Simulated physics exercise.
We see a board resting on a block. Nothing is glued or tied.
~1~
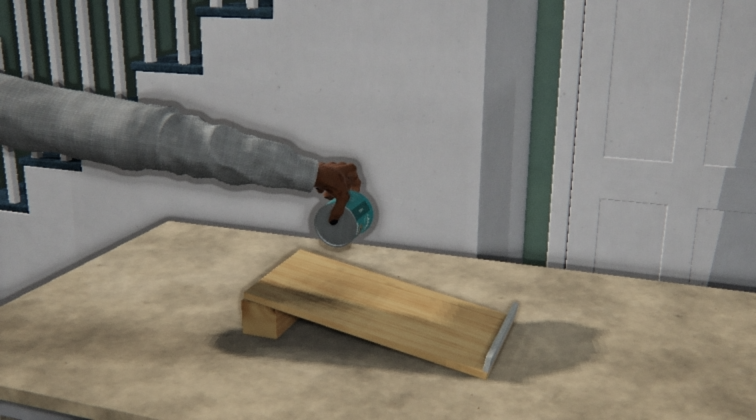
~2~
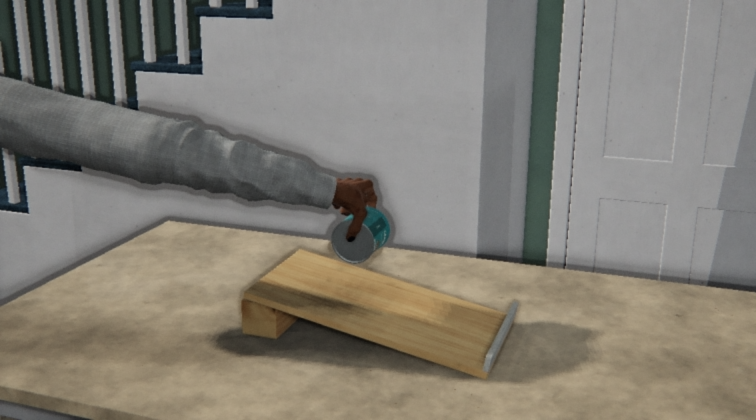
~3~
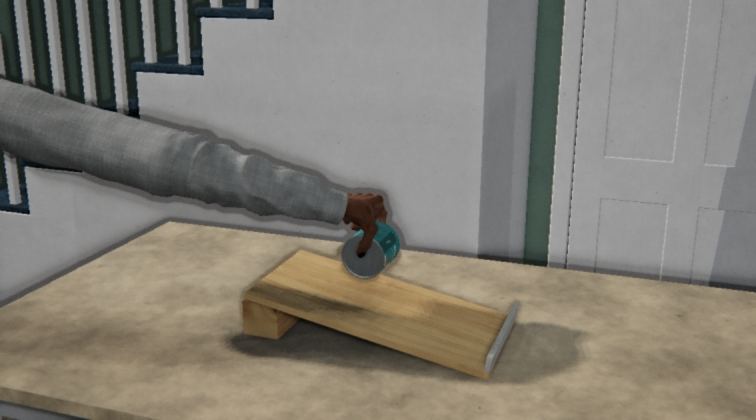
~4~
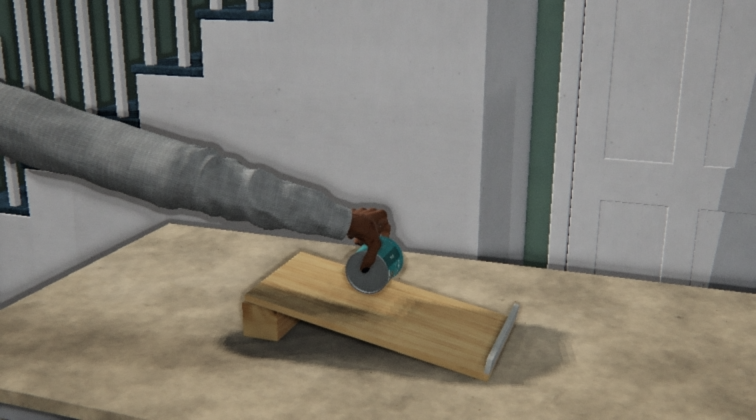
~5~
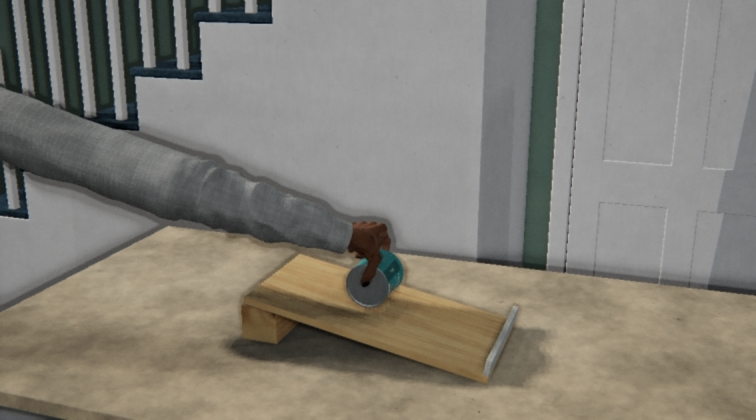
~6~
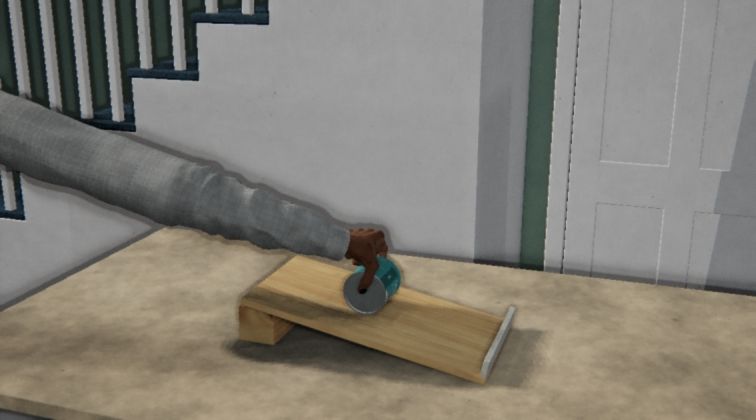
A hand on a long gray-sleeved arm lowered a turquoise tin, moving it slightly right on the way down, until it was in place on a sloping wooden board propped on a block.
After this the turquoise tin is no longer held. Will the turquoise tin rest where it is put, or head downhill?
The turquoise tin slides or rolls down.
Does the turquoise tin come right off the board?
It is still on the board.
Then, 0.50 s later than the last frame, turquoise tin moved about its own width near (416, 299).
Then, 0.70 s later than the last frame, turquoise tin moved well along near (472, 316).
When it is over, moved from the start, turquoise tin. End places, in pixels of the last picture, turquoise tin near (478, 318). The turquoise tin runs down the board.
